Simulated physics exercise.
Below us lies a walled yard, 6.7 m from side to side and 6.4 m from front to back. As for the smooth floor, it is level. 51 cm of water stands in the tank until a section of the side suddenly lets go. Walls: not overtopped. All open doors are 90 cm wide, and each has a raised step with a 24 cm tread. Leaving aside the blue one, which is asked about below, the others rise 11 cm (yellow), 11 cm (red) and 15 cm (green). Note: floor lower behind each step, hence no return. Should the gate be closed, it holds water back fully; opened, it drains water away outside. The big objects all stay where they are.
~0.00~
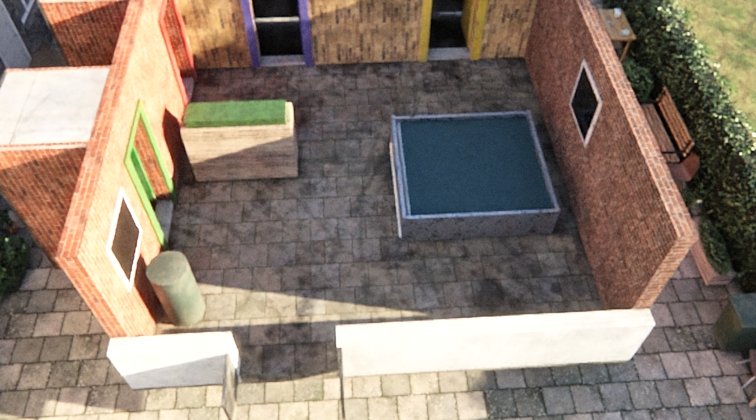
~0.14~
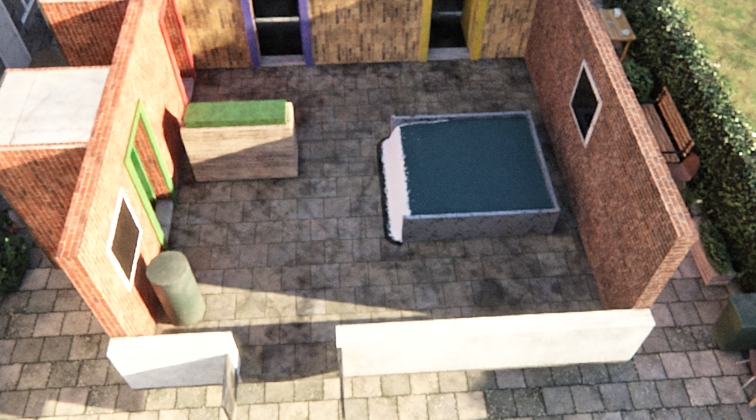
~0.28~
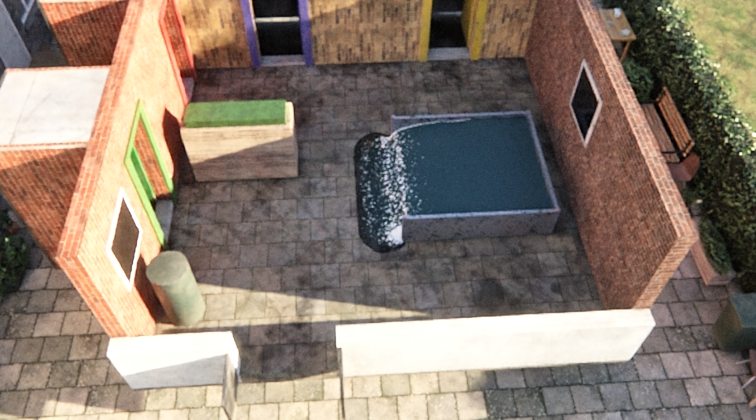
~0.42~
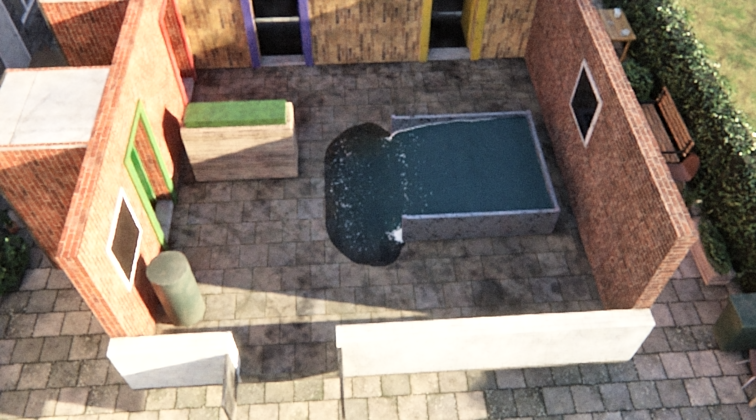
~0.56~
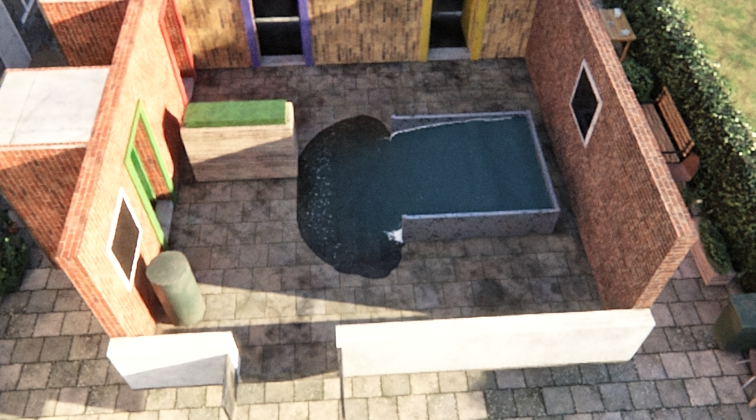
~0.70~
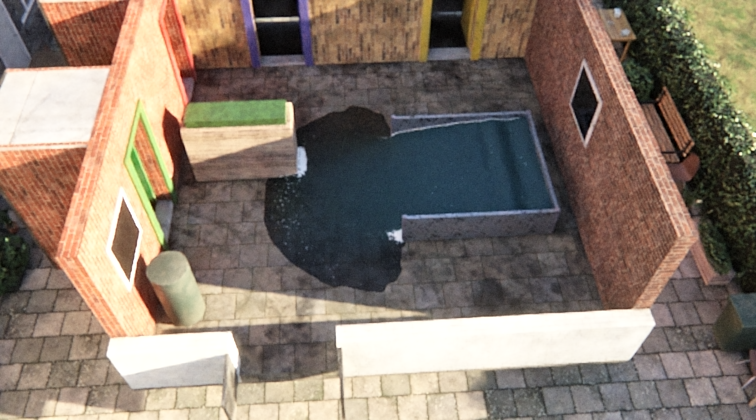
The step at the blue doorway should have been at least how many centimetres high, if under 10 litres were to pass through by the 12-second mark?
At least some 13 cm.
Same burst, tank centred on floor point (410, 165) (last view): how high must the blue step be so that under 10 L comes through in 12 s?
That setup calls for roughly 14.0 cm.
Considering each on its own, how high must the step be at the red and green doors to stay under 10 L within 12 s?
You'd want about 15 centimetres at red and about 24 centimetres at green.
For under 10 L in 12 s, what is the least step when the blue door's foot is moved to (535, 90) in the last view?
Roughly 7.5 cm.
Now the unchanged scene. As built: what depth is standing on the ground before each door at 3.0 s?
Door by door, in centimetres - yellow 0, red 15, blue 15, green 26.
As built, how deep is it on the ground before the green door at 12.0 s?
About 4.0 cm.
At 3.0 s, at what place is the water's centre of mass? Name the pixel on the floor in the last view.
Centre estimate: (324, 193) px, approximately.
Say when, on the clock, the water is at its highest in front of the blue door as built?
About 3.2 seconds.
After 1.4 s water covers 35 % of the floor, deepest (32 cm) near (304, 175); it has not reached the blue door.
After 3.0 s water covers 50 % of the floor, deepest (32 cm) near (151, 352); 15 cm at the blue door, 10 litres in over its 7 cm step.
After 12.0 s water covers 100 % of the floor, deepest (11 cm) near (574, 220); 5 cm at the blue door, 83 litres in over its 7 cm step.
At the blue door as built, the water arrived by 2.4 s and peaked near 15 cm at 3.2 s.
With a step of 11 cm, 25 litres would have come in within the 12 s; with 14.5 cm, 4 litres. So under 10 litres takes about 13 cm.
